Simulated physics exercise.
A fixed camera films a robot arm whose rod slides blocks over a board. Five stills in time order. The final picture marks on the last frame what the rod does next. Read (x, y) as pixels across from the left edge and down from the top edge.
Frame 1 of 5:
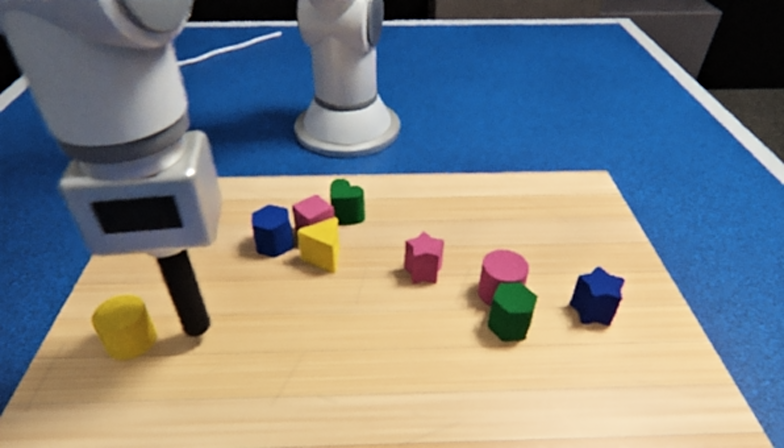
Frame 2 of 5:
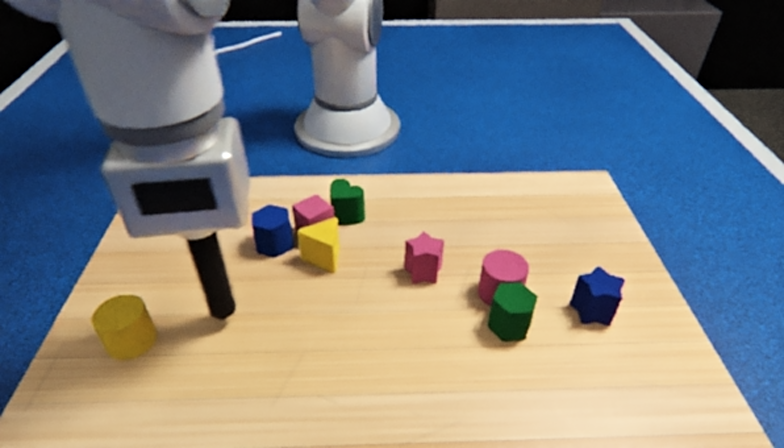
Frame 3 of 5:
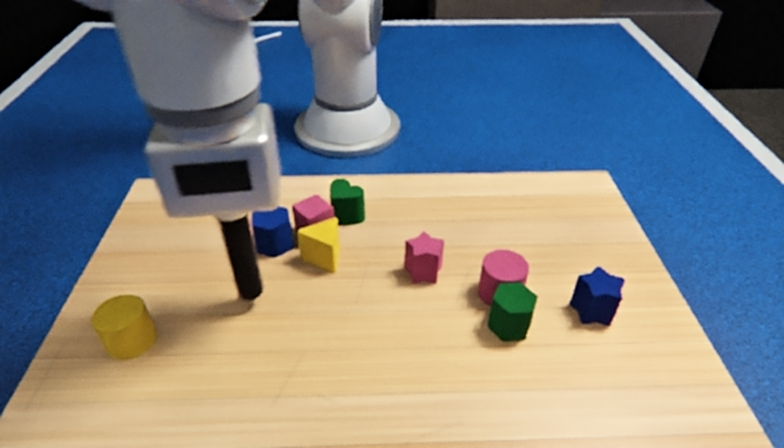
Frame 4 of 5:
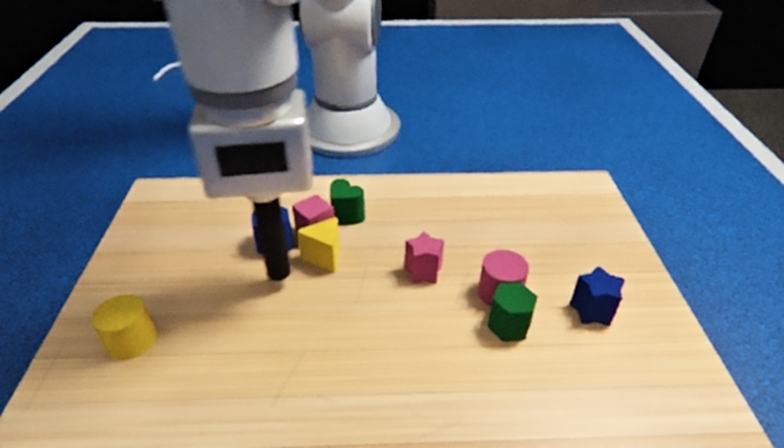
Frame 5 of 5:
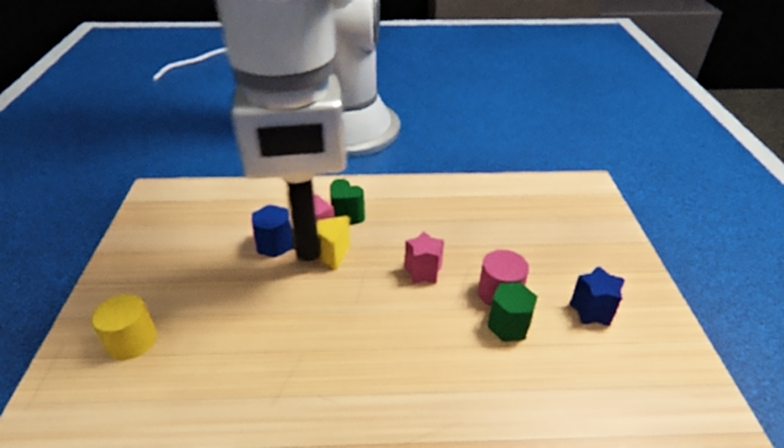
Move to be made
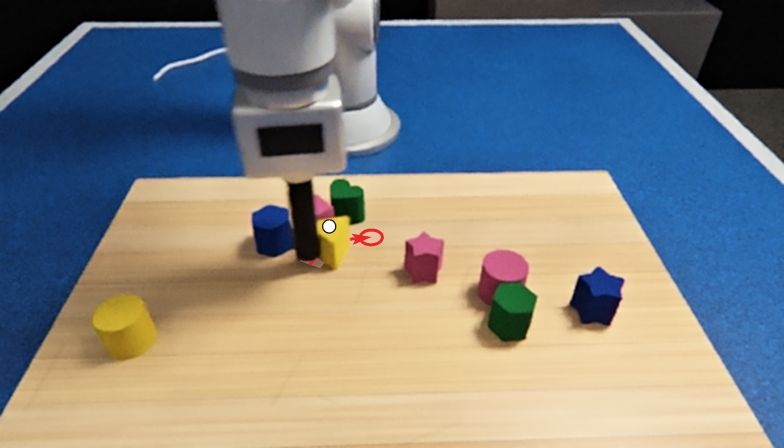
The clip opens on a wooden board scattered with small colored blocks, a robot arm holding a black rod beside a yellow cylinder at left. The arm glides steadily right and away from the viewer, passing in front of the blue block, until the rod stands by the yellow triangular block, partly hiding the pink piece.
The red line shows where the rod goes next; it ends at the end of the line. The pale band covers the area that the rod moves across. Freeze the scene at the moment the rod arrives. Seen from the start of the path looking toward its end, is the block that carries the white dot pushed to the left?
No
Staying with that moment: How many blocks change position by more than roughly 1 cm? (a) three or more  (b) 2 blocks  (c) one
c: One.
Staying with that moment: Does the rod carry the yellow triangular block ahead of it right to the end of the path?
The answer is yes.
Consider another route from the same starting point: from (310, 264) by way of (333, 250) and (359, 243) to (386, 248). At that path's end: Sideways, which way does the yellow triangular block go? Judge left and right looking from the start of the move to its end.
Facing from start to end, it shifts left.
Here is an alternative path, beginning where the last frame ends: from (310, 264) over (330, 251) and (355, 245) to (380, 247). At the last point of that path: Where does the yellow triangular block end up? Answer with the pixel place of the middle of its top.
I'd guess (398, 208).
The line goes from (310, 264) through (324, 248) and (346, 240) to (371, 237); the dot is on the yellow triangular block.
What follows on the original path. Halfway along, rod (334, 232); pink square piece (312, 204); yellow triangular block (357, 215), turned 45° clockwise.
At the end, rod (371, 228); pink square piece (312, 204); yellow triangular block (395, 213), turned 65° clockwise; green heart block unmoved.
